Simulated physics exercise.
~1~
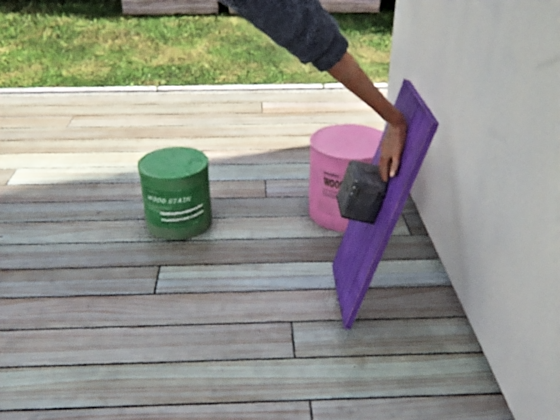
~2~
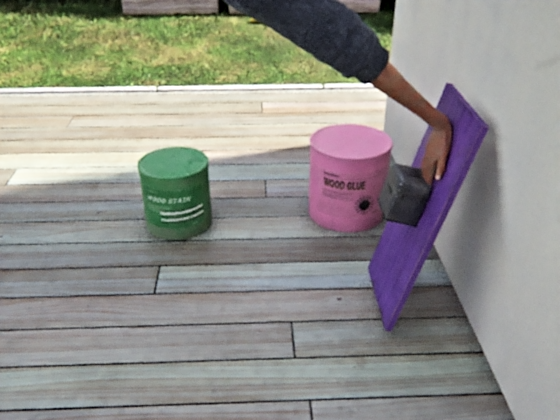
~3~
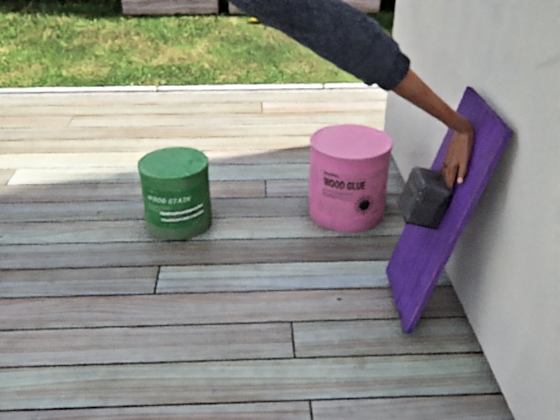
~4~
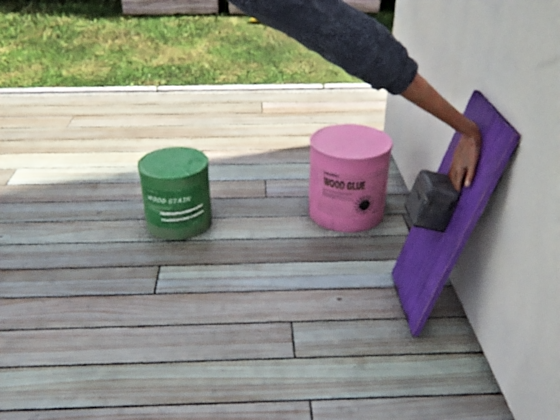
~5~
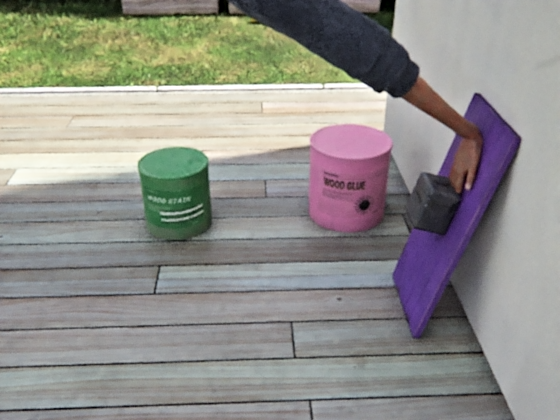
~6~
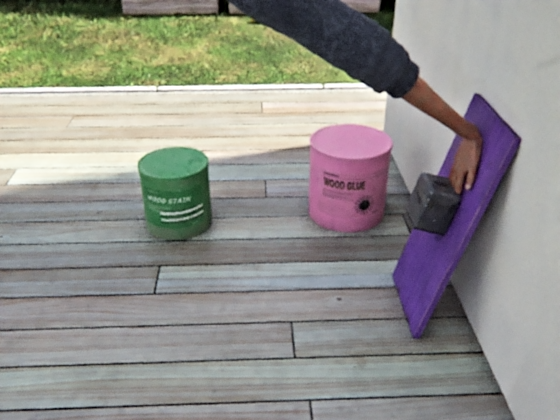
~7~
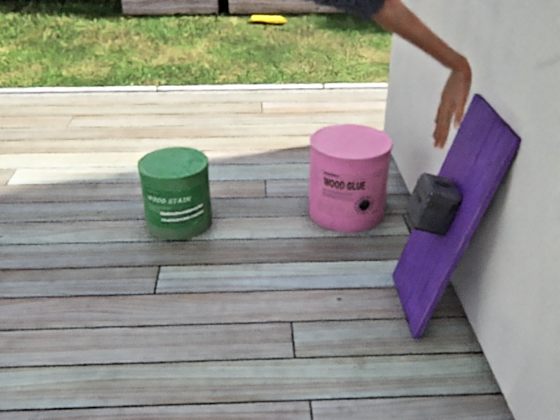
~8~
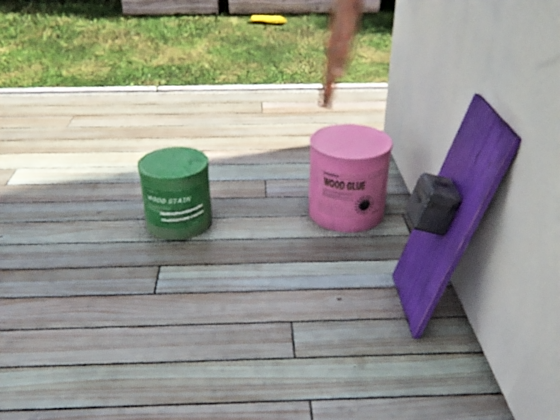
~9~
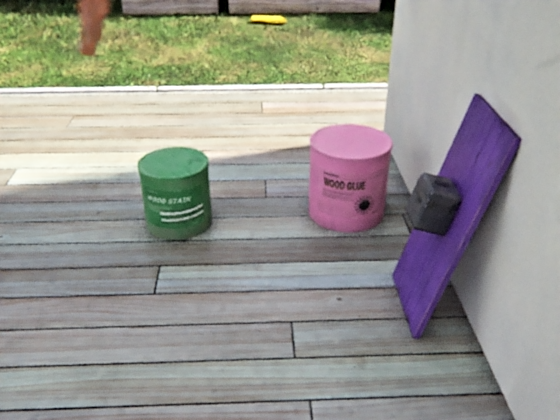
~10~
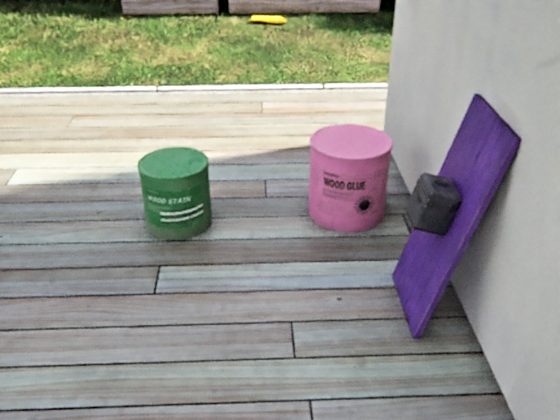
On a wooden deck beside a pale wall, a hand moved a purple board with a dark gray block on it to the right, past a green pail and a pink one, leaned it against the wall and let go, and it stayed leaning there.
